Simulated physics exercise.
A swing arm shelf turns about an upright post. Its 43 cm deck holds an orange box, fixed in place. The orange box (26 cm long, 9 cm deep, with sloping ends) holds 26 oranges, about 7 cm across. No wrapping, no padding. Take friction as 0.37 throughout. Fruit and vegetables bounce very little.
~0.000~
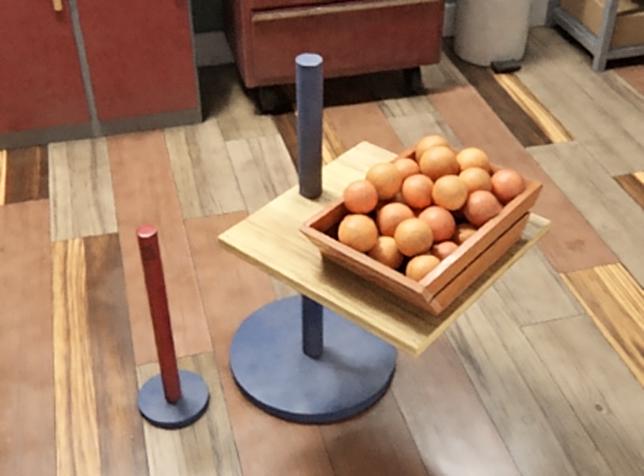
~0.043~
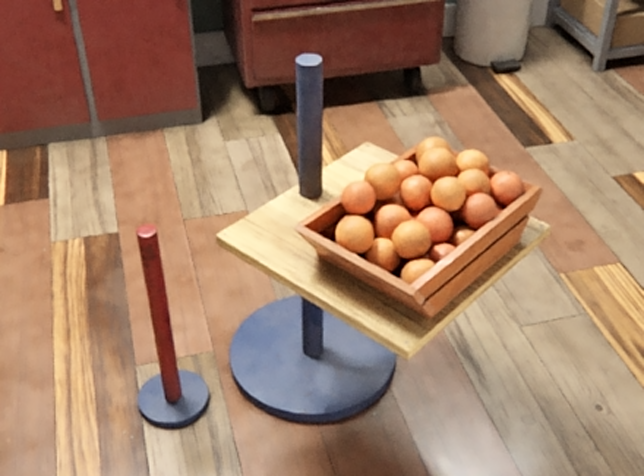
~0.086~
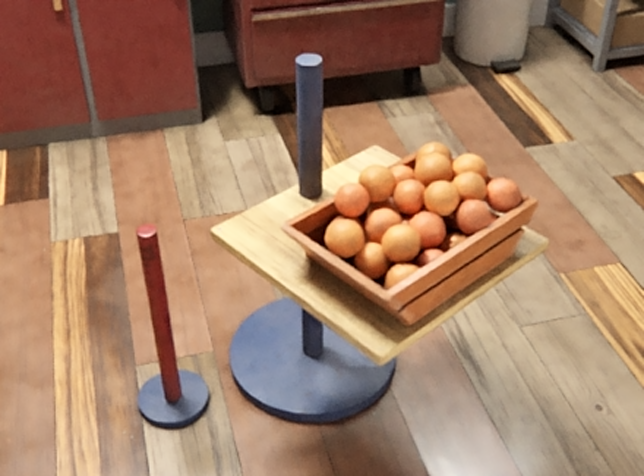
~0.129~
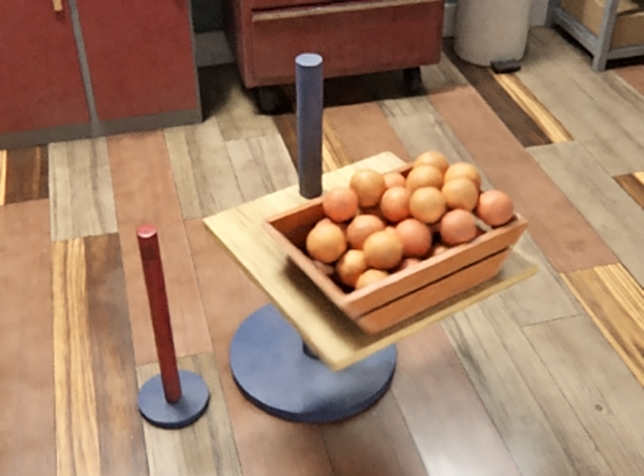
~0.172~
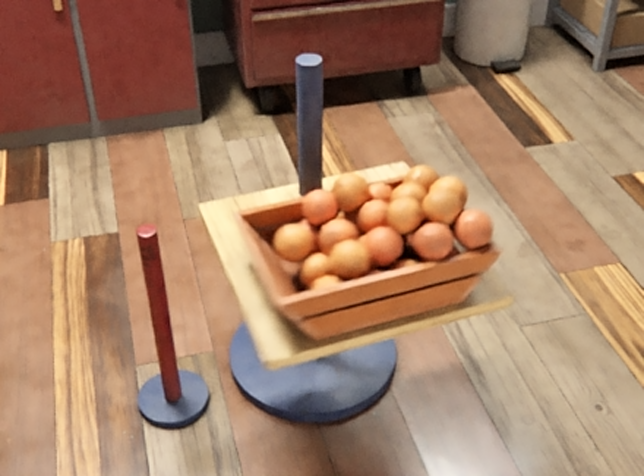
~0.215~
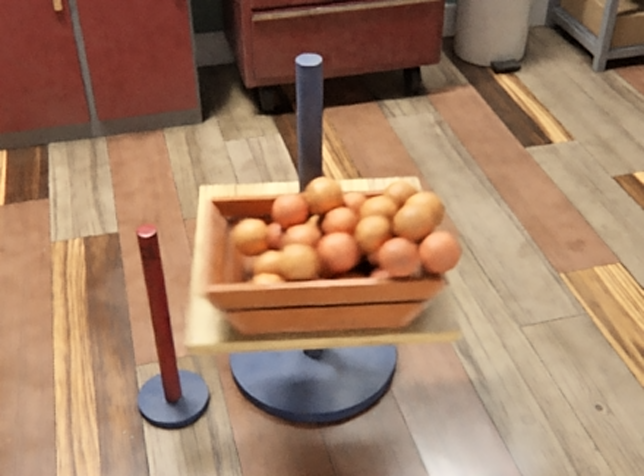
An orange box piled with round oranges rode on a wooden shelf as it swung around a blue upright post, slowly at first and then faster, carrying the fruit leftward across the front.
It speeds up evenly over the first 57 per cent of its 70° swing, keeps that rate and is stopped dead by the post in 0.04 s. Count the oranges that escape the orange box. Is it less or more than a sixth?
It sheds more than one in six of them.
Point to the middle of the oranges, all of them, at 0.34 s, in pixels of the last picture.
Near (236, 239).
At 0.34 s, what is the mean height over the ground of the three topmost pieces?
About 64 cm.
After 0.26 s, it reaches the stop.
After 0.34 s, the orange box is down by 4 of 26.
After 0.46 s, the orange box is down by 8 of 26.
After 0.68 s, the orange box is down by 10 of 26.
When it is over (at 1.11 s), the orange box is down by 10 of 26. Asked share, 10 of 26, 38 per cent.
